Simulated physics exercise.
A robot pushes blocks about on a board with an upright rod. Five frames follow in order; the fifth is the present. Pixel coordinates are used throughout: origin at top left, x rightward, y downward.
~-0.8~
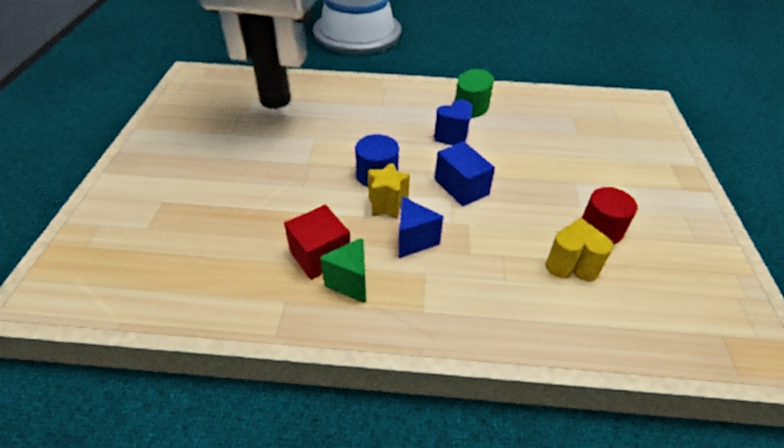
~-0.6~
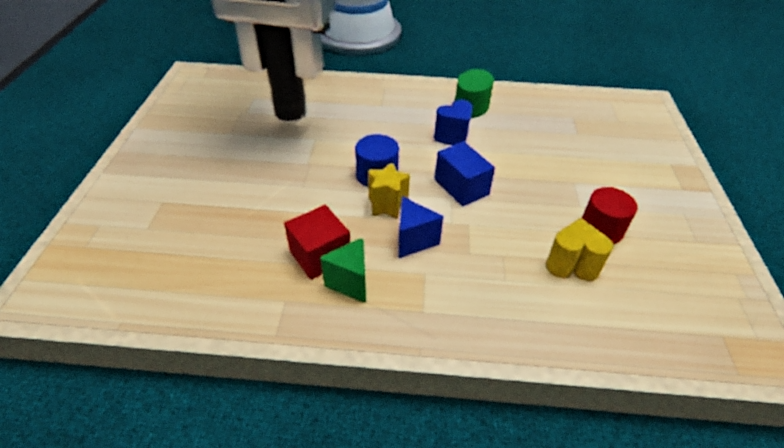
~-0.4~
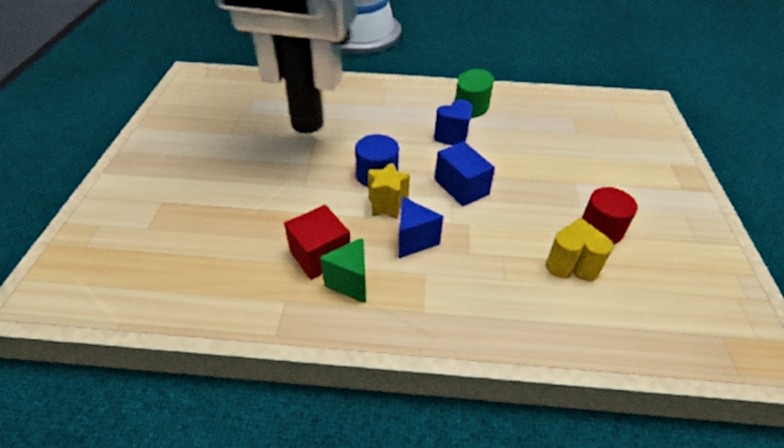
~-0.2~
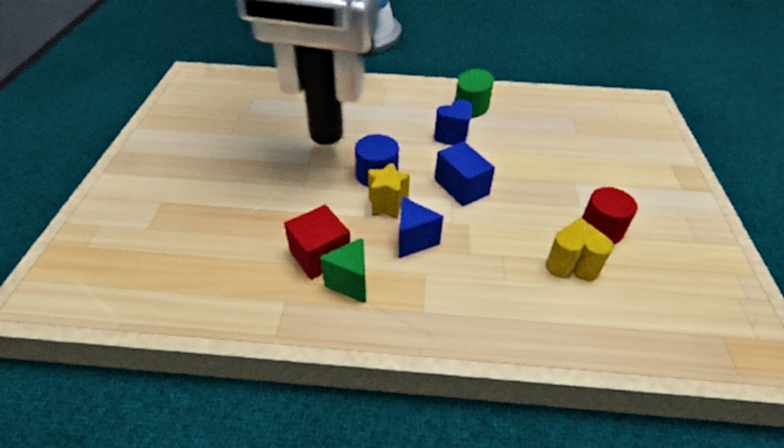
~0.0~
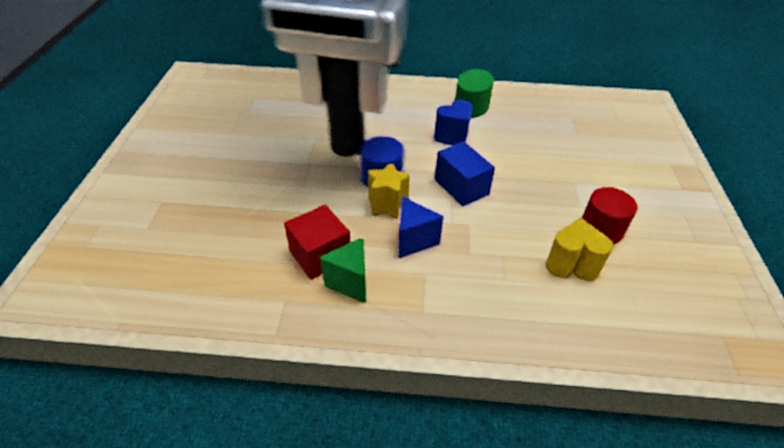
A robot arm with a dark upright rod hangs over a pale wooden board on a teal surface, seen from above one edge by a still camera. Blue, red, green and yellow blocks sit across the middle, with a red cylinder and a yellow block at right. The rod glides from the upper left toward the right and nearer, then nudges the blue disc slightly rightward.
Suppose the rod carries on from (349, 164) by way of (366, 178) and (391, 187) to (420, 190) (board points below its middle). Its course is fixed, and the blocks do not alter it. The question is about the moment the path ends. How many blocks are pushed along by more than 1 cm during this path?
Blocks displaced: At least 3.
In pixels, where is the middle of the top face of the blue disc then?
Around pixel (463, 159).
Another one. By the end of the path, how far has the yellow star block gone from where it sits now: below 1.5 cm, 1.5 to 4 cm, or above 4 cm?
It moves a fair bit, 1.5 to 4 cm.
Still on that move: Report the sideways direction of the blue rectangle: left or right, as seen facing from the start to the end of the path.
My answer: Left.
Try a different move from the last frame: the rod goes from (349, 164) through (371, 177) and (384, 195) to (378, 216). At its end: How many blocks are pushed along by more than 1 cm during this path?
Count: Three or more.
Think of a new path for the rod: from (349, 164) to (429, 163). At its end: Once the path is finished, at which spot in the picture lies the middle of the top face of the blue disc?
The spot you're after is about (425, 161) in the image.
On the path given first. Halfway along, rod (378, 167); blue disc (419, 160); yellow star block (398, 182), turned 55° clockwise.
At the end, rod (421, 173); blue disc (463, 159); yellow star block (411, 185), turned 105° clockwise; blue triangle unmoved; blue rectangle (503, 155), turned 25° clockwise.
